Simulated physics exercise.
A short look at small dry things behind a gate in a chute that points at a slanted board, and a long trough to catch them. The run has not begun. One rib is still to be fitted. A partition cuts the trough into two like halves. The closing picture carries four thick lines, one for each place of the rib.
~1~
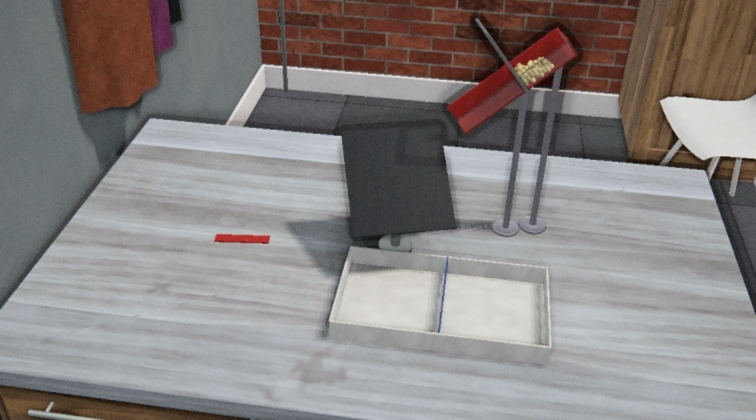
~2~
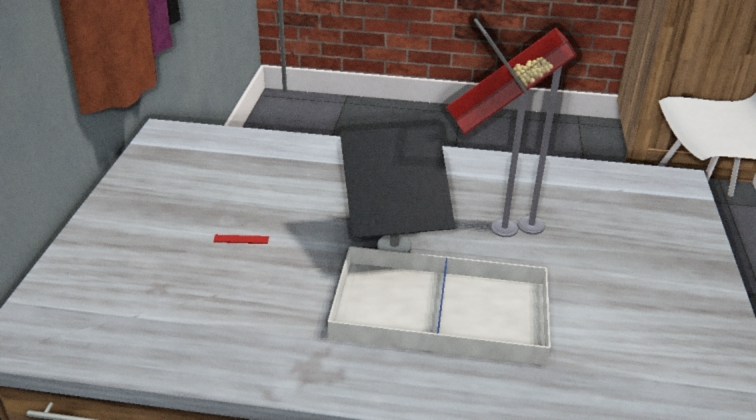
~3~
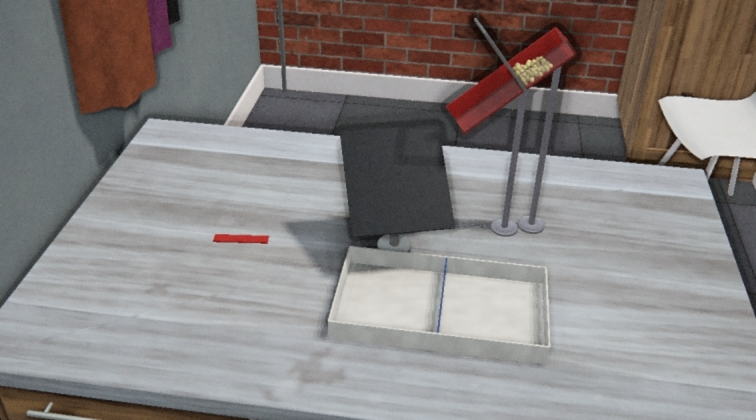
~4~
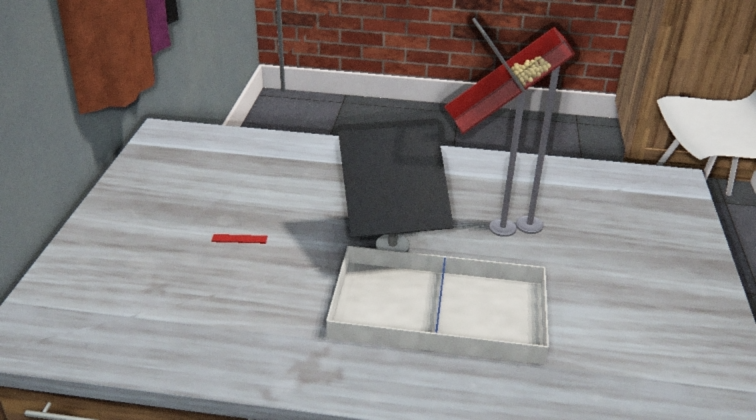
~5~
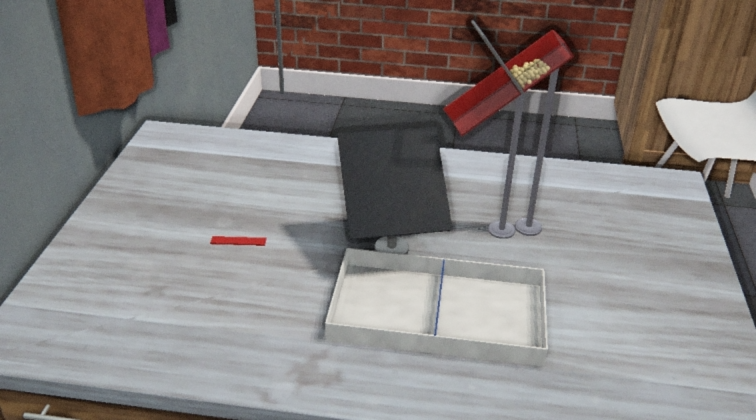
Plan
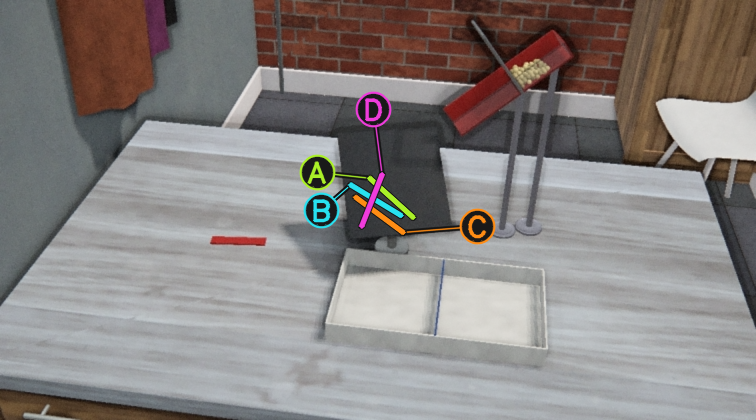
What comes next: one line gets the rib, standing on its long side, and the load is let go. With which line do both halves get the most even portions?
Best: A.
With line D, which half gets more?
Left.
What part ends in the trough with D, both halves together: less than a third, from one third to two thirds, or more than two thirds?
Line D gives more than two thirds.
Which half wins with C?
More lands on the left.
On the marked copy, line A from (369, 178) to (413, 217); line B from (350, 184) to (401, 215); line C from (355, 197) to (403, 232); line D from (382, 174) to (361, 226).
Choosing A, of what is caught, about half in the left half, about half in the right.
Choosing B, of what is caught, nearly all in the left half, a stray few in the right.
Choosing C, of what is caught, nearly all in the left half, a stray few in the right.
Choosing D, of what is caught, all in the left half, none in the right.
